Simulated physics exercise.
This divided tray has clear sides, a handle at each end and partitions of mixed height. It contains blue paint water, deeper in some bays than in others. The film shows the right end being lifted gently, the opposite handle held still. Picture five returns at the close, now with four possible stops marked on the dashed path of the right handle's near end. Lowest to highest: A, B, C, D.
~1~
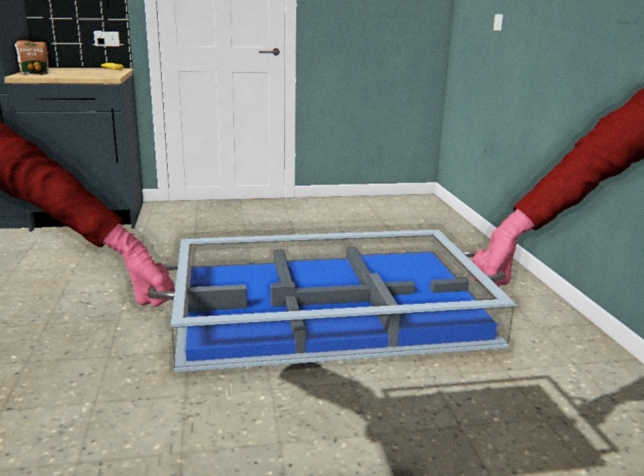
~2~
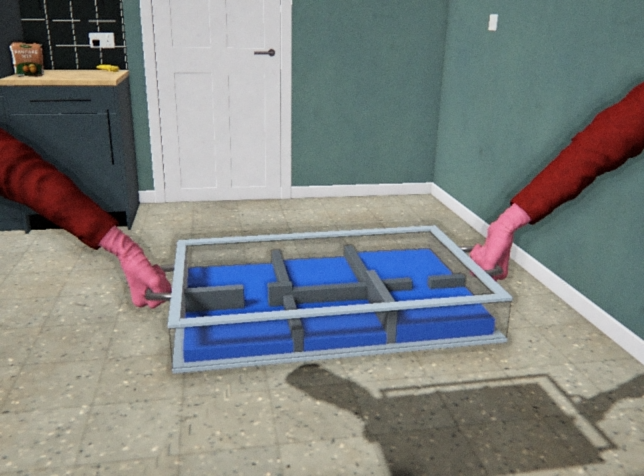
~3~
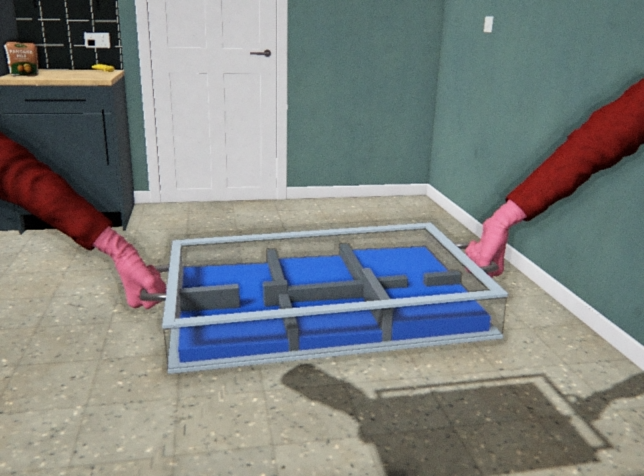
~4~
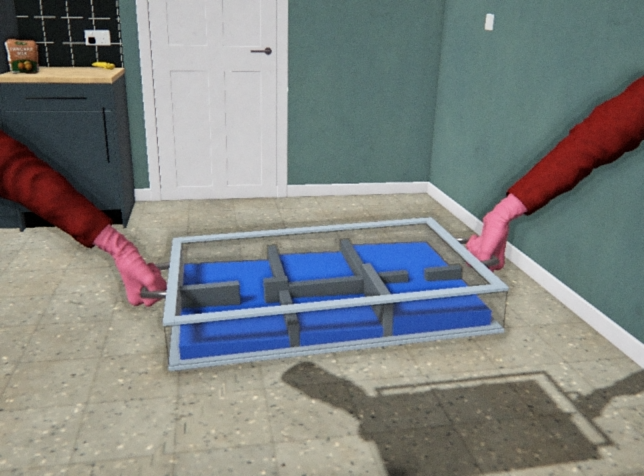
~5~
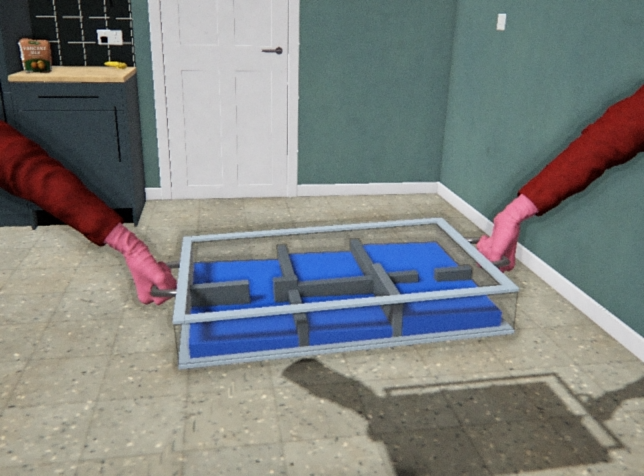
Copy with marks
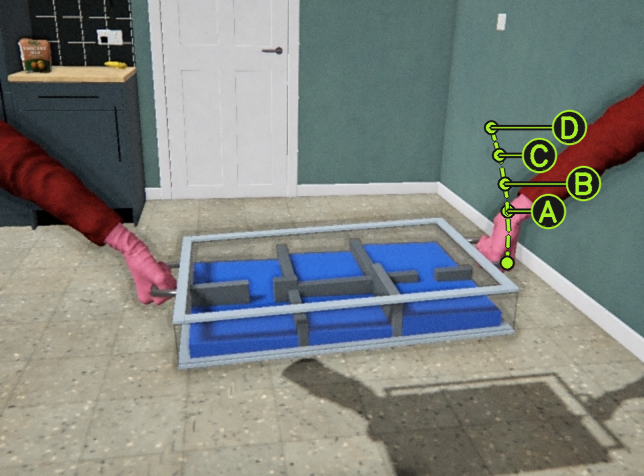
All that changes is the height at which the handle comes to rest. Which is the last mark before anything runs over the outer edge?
That is stop C.
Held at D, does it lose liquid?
Yes, it does.
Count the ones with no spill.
Three.
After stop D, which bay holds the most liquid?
The back left bay.
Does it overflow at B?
No, that is safe.
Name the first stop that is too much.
The answer is D.
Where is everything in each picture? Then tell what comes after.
The tray is level; deepest in the front right bay, at (433, 308), shallowest in the front middle; right handle at (490, 265).
Tipped about 1° down to the left; no wall is crossed; right handle at (487, 260).
Tipped about 2° down to the left; no wall is crossed; right handle at (482, 256).
Tipped about 3° down to the left; no wall is crossed; right handle at (483, 251).
Tipped about 3° down to the left; deepest in the back right bay, at (409, 261), shallowest in the front middle; right handle at (494, 251).
On the marked copy, A at (508, 211); B at (505, 183); C at (499, 155); D at (491, 127).
If A is chosen, nothing spills; the back right bay holds the most.
If B is chosen, nothing spills; the back left bay holds the most.
If C is chosen, nothing spills; the back left bay holds the most.
If D is chosen, about 10 % goes over the rim.
